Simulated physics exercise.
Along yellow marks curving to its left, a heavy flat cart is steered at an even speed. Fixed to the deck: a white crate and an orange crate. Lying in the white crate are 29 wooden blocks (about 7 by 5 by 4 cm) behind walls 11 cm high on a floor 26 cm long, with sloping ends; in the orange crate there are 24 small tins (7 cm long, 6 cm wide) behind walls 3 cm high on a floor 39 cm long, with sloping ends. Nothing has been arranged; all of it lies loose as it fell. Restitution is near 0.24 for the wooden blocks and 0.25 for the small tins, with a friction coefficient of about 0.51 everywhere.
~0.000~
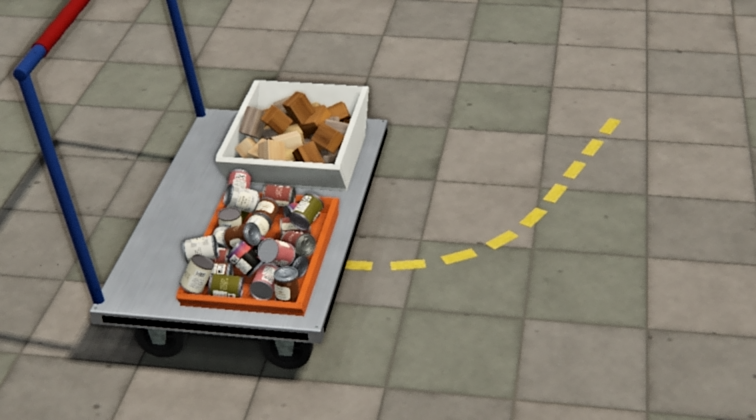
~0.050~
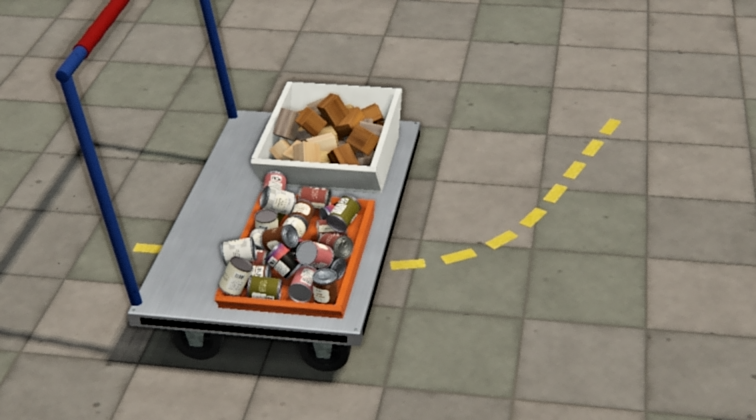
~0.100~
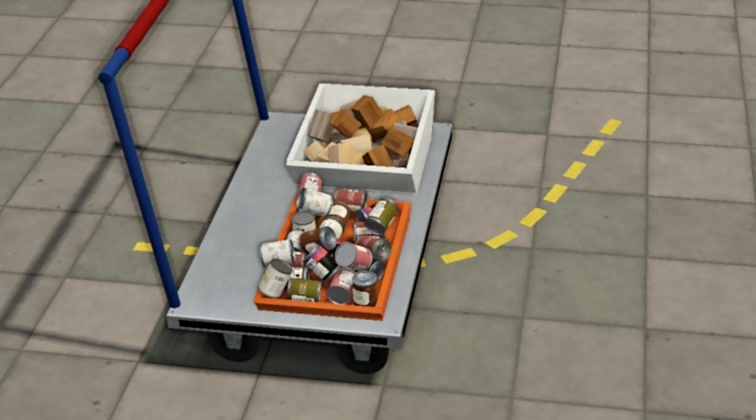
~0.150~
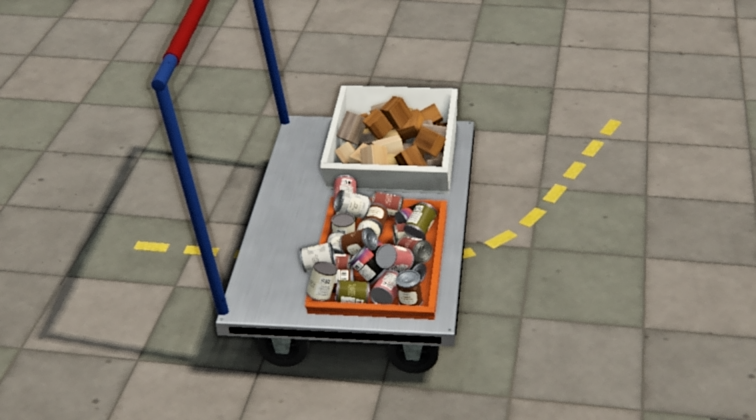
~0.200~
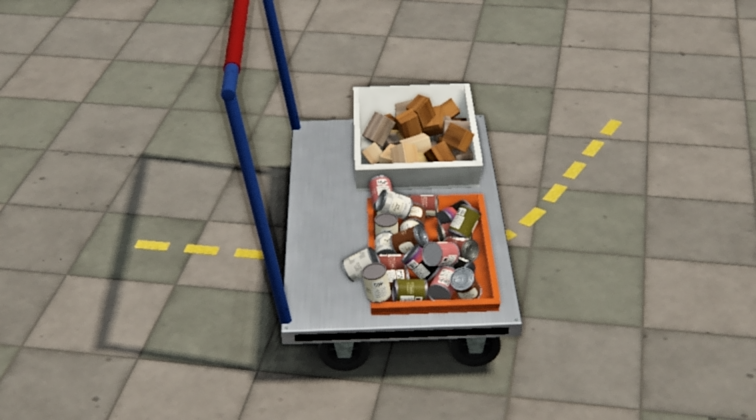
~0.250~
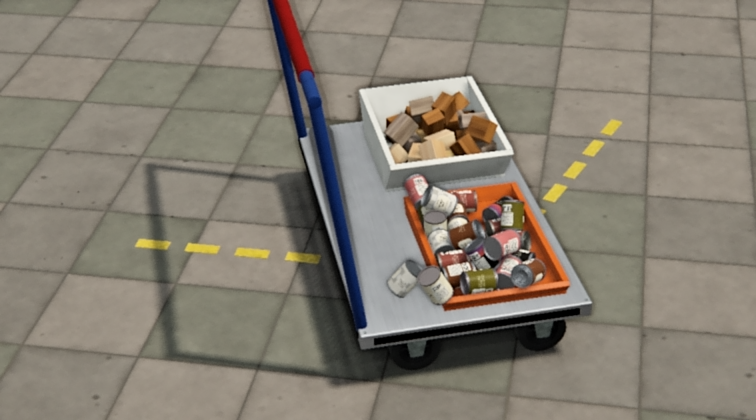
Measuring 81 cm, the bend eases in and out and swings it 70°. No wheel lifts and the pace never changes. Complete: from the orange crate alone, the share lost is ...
... more than a sixth.
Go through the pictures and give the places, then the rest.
In the first picture (we follow the rim corner now nearest the camera, unless another is named; the camera moves round a little), orange crate at (299, 303); white crate (by its farthest rim corner) at (257, 80); turned 0°, 0 cm rolled; nothing out yet.
Orange crate at (339, 305); white crate at (290, 82); turned 0°, 9 cm rolled, in the second picture.
Orange crate at (379, 308); white crate at (322, 84); turned 0°, 19 cm rolled, in the third picture.
Orange crate at (431, 307); white crate at (344, 86); turned 4°, 28 cm rolled, in the fourth picture.
Orange crate at (497, 298); white crate at (356, 87); turned 12°, 37 cm rolled; 1 out, the lowest tin at (362, 264), in the fifth picture.
Orange crate at (566, 280); white crate at (362, 90); turned 22°, 46 cm rolled; 2 out, the lowest tin at (406, 279), in the sixth picture.
After 0.31 s, 0 of 29 out of the white crate and 2 of 24 out of the orange crate.
After 0.39 s, 0 of 29 out of the white crate and 5 of 24 out of the orange crate.
After 0.52 s, 0 of 29 out of the white crate and 9 of 24 out of the orange crate.
Outcome (at 0.98 s), 0 of 29 out of the white crate and 11 of 24 out of the orange crate. Asked share, 11 of 24, 46 per cent.
